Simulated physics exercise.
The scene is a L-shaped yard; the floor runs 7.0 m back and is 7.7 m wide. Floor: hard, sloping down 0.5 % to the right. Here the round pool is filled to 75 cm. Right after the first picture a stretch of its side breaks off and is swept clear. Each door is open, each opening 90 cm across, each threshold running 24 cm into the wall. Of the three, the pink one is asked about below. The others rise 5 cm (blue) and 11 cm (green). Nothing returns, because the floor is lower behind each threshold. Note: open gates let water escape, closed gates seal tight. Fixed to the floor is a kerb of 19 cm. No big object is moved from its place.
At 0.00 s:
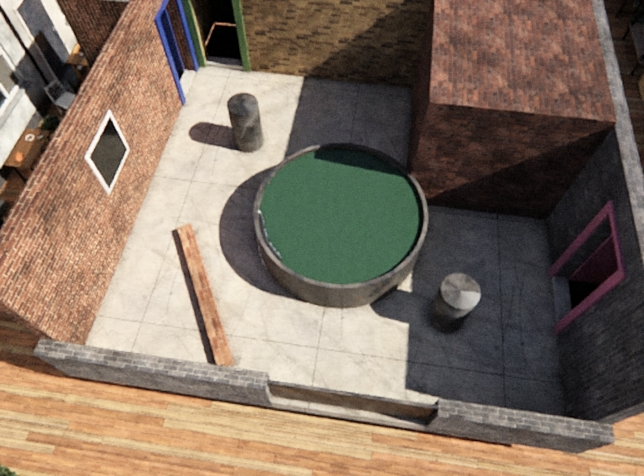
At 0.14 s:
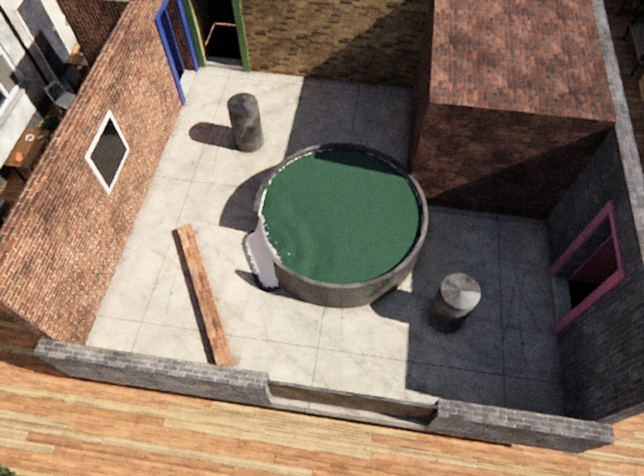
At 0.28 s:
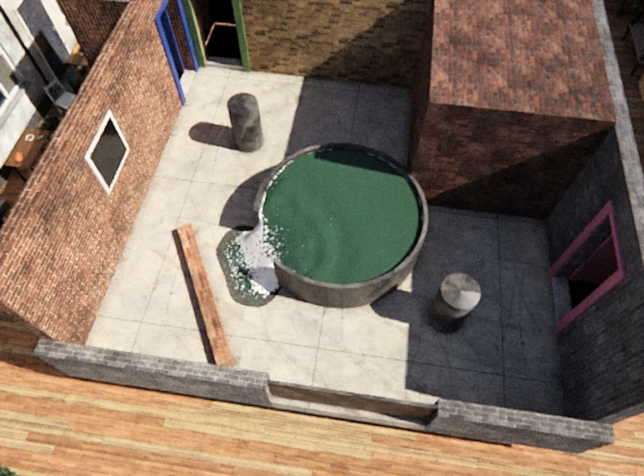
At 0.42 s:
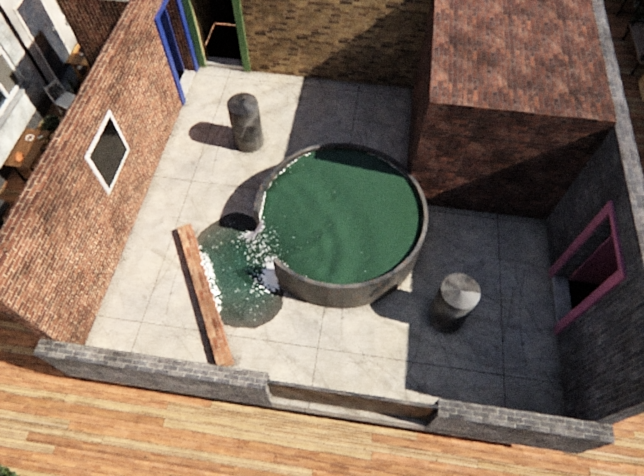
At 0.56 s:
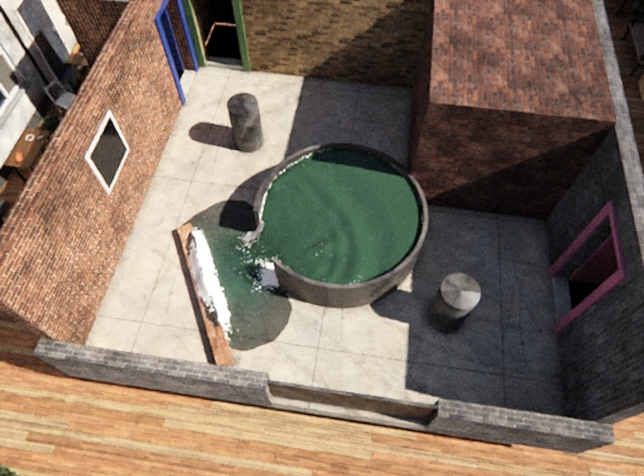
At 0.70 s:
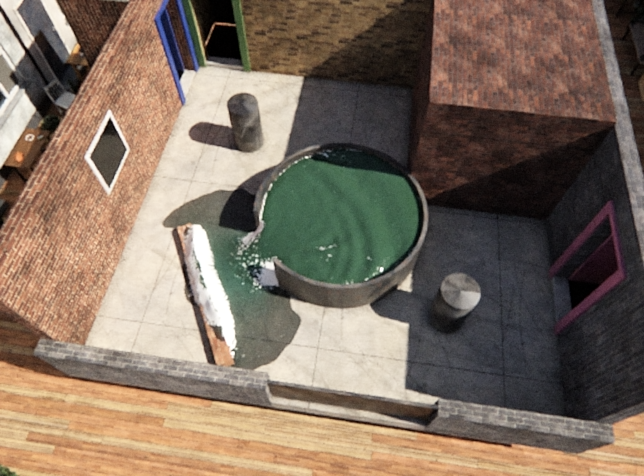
In a walled yard, green water bursts from a round pool's left side and hits a beam.
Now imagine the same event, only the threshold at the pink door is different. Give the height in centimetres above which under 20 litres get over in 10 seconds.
6.5 cm.
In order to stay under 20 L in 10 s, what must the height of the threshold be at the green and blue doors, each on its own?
Close to 17 cm (green) and close to 12.5 cm (blue).
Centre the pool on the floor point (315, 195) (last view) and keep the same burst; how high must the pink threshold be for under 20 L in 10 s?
Some 7.0 cm.
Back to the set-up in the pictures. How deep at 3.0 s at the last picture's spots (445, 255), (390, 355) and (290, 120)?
Approx. 0 / 4 / 0 cm.
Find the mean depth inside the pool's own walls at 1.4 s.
Average depth: Approx. 59 cm.
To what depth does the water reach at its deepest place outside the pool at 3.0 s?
38 cm.
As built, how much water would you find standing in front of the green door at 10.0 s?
It comes to about 13.5 centimetres deep.
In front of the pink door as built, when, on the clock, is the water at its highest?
Approximately 10.0 s.
After 1.4 s water covers 25 % of the floor, deepest (50 cm) near (212, 291); it has not reached the pink door.
After 3.0 s water covers 55 % of the floor, deepest (38 cm) near (212, 291); it has not reached the pink door.
After 10.0 s water covers 95 % of the floor, deepest (18 cm) near (212, 291); 10 cm at the pink door, 1 litre in over its 10 cm threshold.
At the pink door as built, the water arrived by 4.0 s and peaked near 10 cm at 10.0 s.
With a threshold of 5 cm, 35 litres would have come in within the 10 s; with 7 cm, 15 litres. So under 20 litres takes about 6.5 cm.
